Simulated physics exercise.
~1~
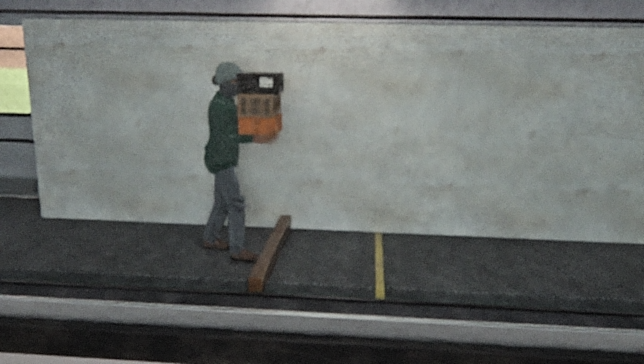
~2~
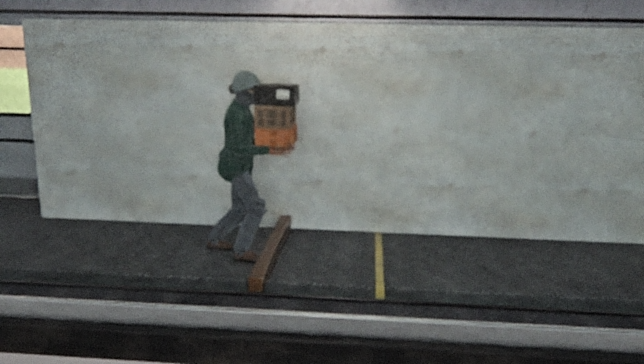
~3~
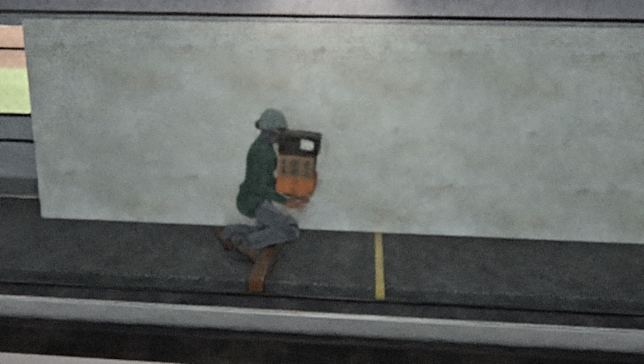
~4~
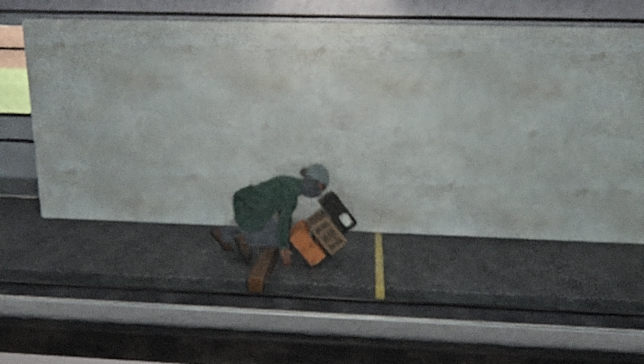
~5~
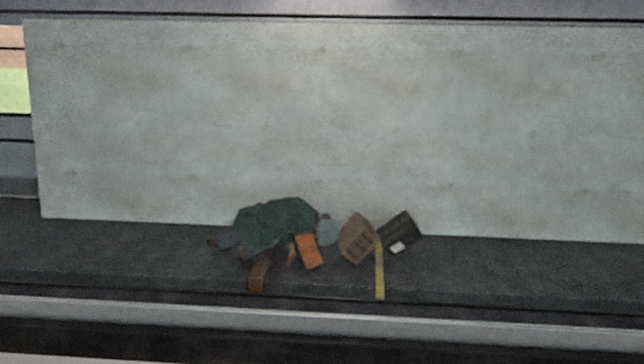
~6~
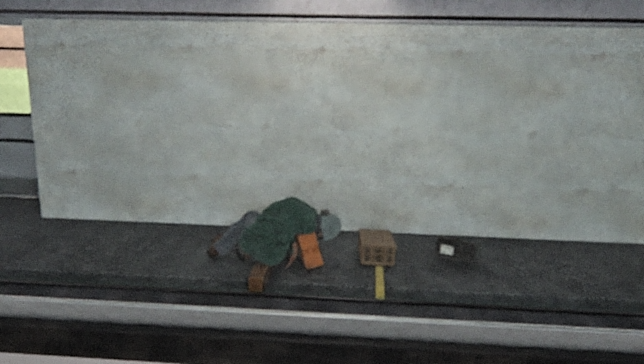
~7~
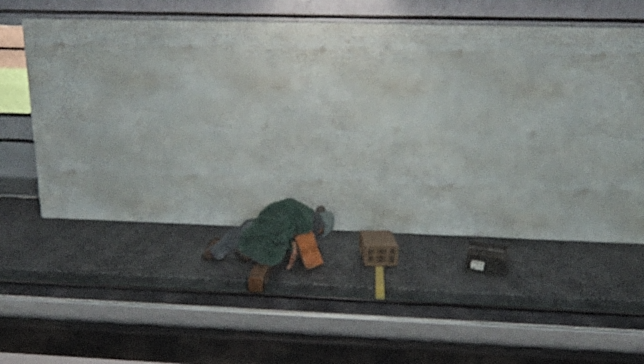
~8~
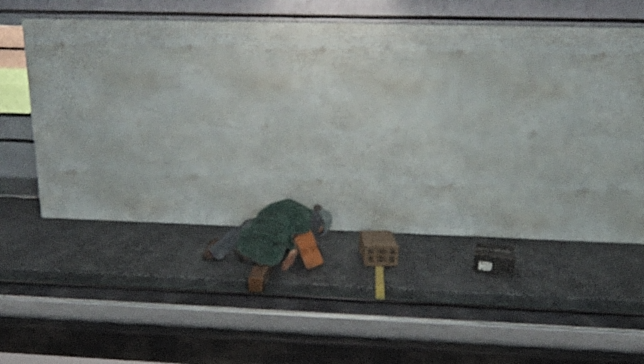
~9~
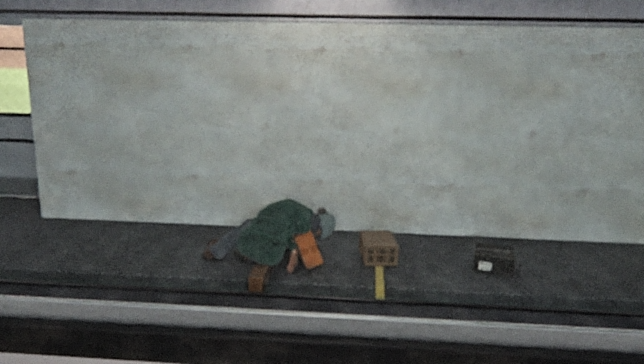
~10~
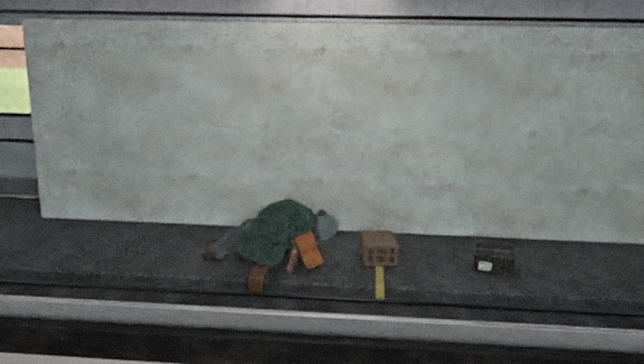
A person carrying stacked boxes trips and falls, and two boxes tumble right, away from them.
